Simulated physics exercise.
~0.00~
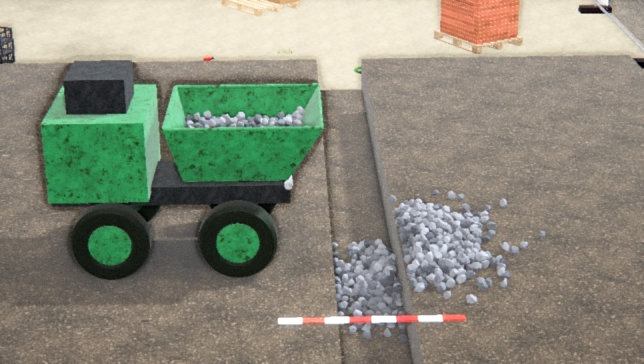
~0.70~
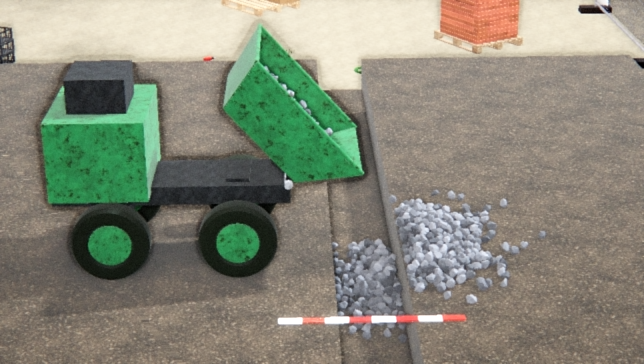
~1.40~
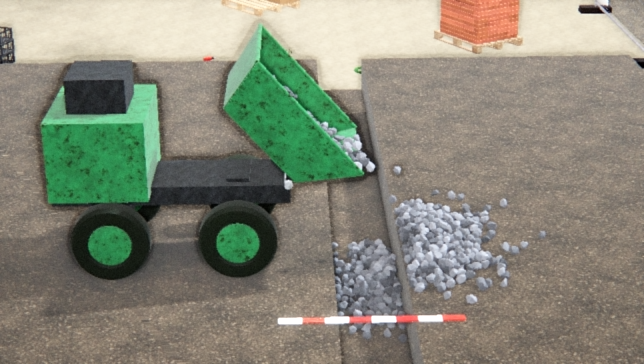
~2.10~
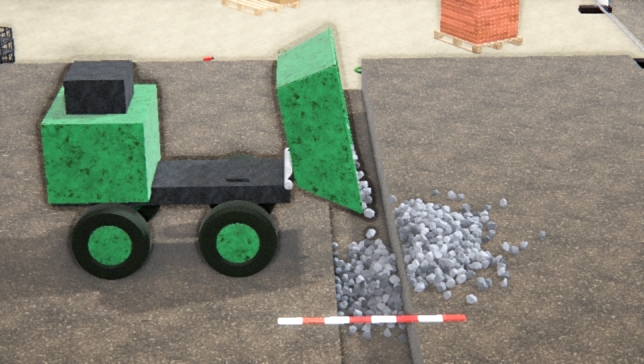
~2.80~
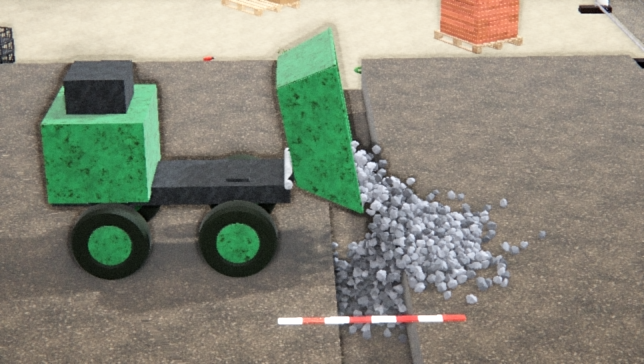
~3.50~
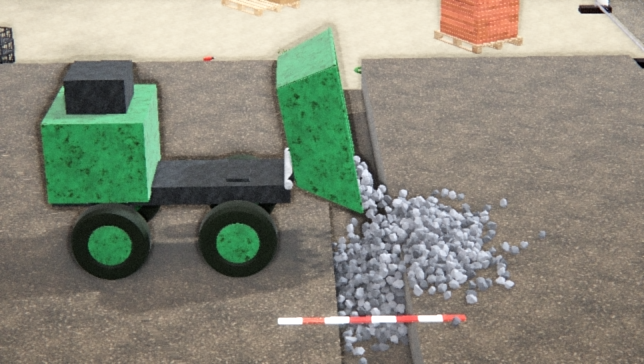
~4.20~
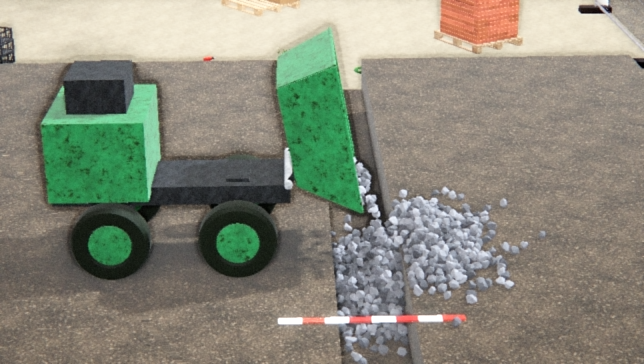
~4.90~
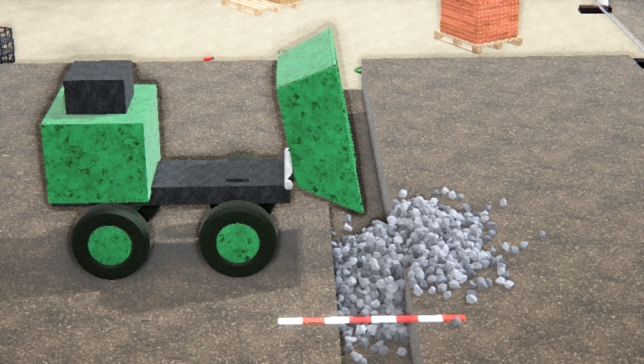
The footage shows a green dumper beside a trench already partly filled with grey stones, tilting its loaded skip to the right, pausing, then tipping it steeply so the stones pour out, leaving them heaped in the trench and across its far edge while the skip stays raised.
